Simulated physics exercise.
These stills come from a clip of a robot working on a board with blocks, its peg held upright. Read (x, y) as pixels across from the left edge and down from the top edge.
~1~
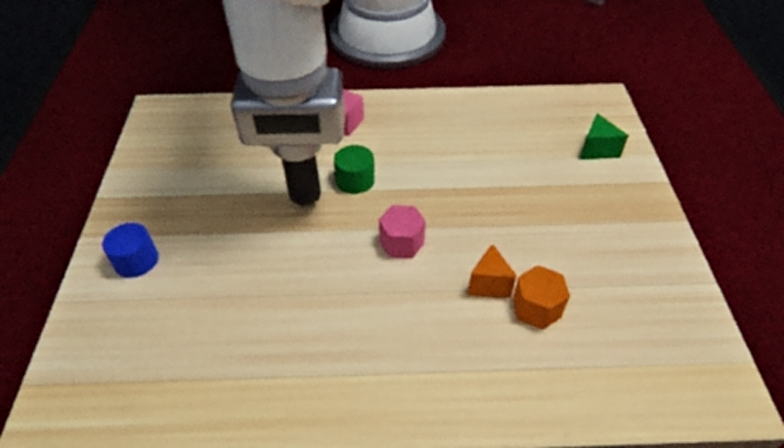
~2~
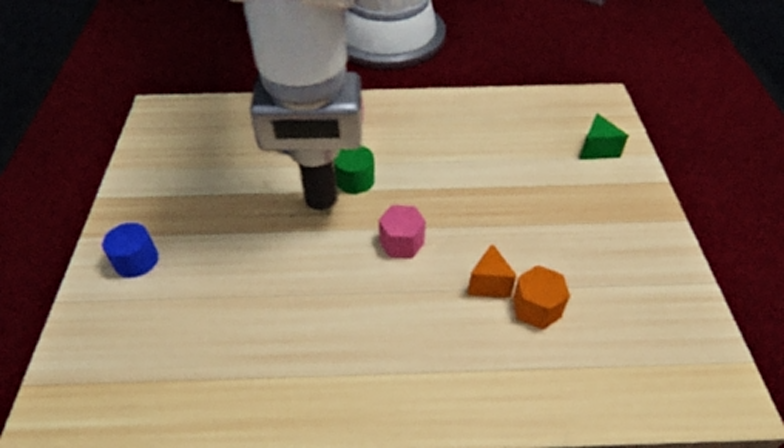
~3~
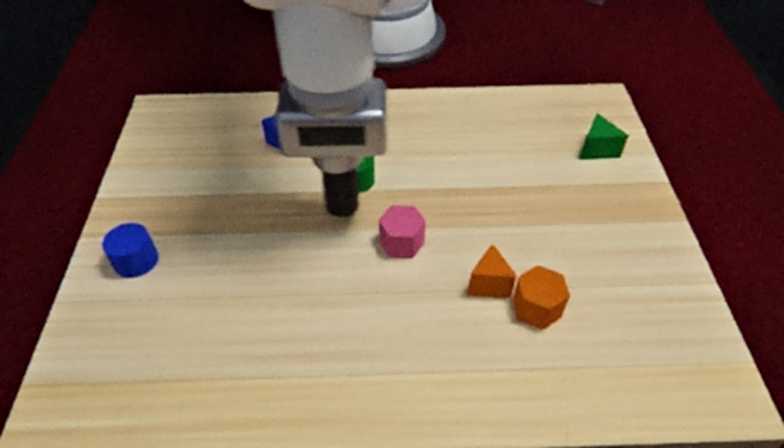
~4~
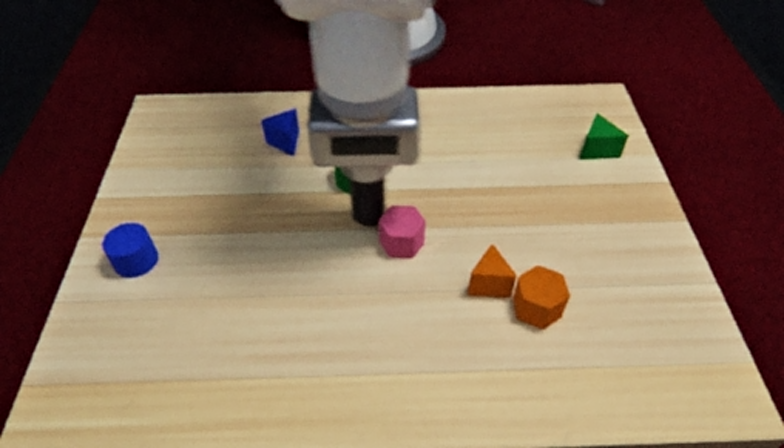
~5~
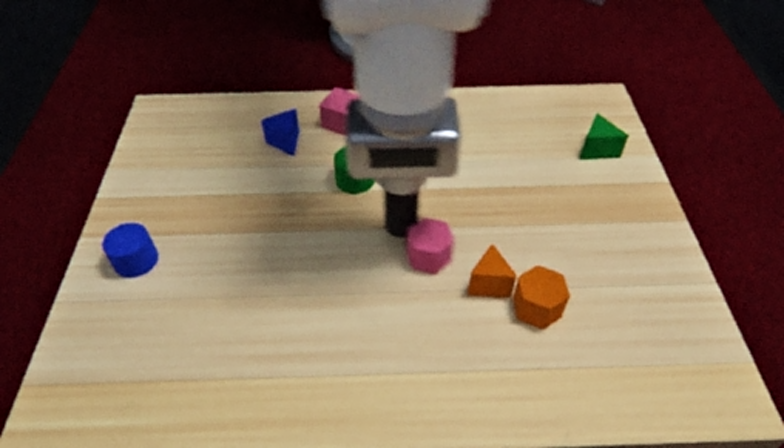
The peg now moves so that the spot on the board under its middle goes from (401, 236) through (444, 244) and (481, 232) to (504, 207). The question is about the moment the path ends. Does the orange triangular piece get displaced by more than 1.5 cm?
No - that is not the case.
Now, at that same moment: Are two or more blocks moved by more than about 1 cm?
My answer is no.
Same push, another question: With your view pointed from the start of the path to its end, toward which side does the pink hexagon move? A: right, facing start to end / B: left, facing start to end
The correct letter is A.
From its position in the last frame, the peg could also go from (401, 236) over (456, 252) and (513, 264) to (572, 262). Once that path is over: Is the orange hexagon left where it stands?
No - that is not the case.
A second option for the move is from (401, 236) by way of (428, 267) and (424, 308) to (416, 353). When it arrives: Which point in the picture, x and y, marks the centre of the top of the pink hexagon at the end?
I'd guess (471, 269).
The first path, step by step. One third of the way, peg at (445, 233); pink hexagon at (462, 252), turned 35° clockwise; orange triangular piece at (495, 268), turned 15° anticlockwise.
Two thirds of the way, peg at (483, 220); pink hexagon at (463, 253), turned 35° clockwise; orange triangular piece at (496, 269), turned 15° anticlockwise.
At the end, peg at (506, 196); green circle in place; pink hexagon at (463, 253), turned 35° clockwise; orange triangular piece at (496, 269), turned 15° anticlockwise.
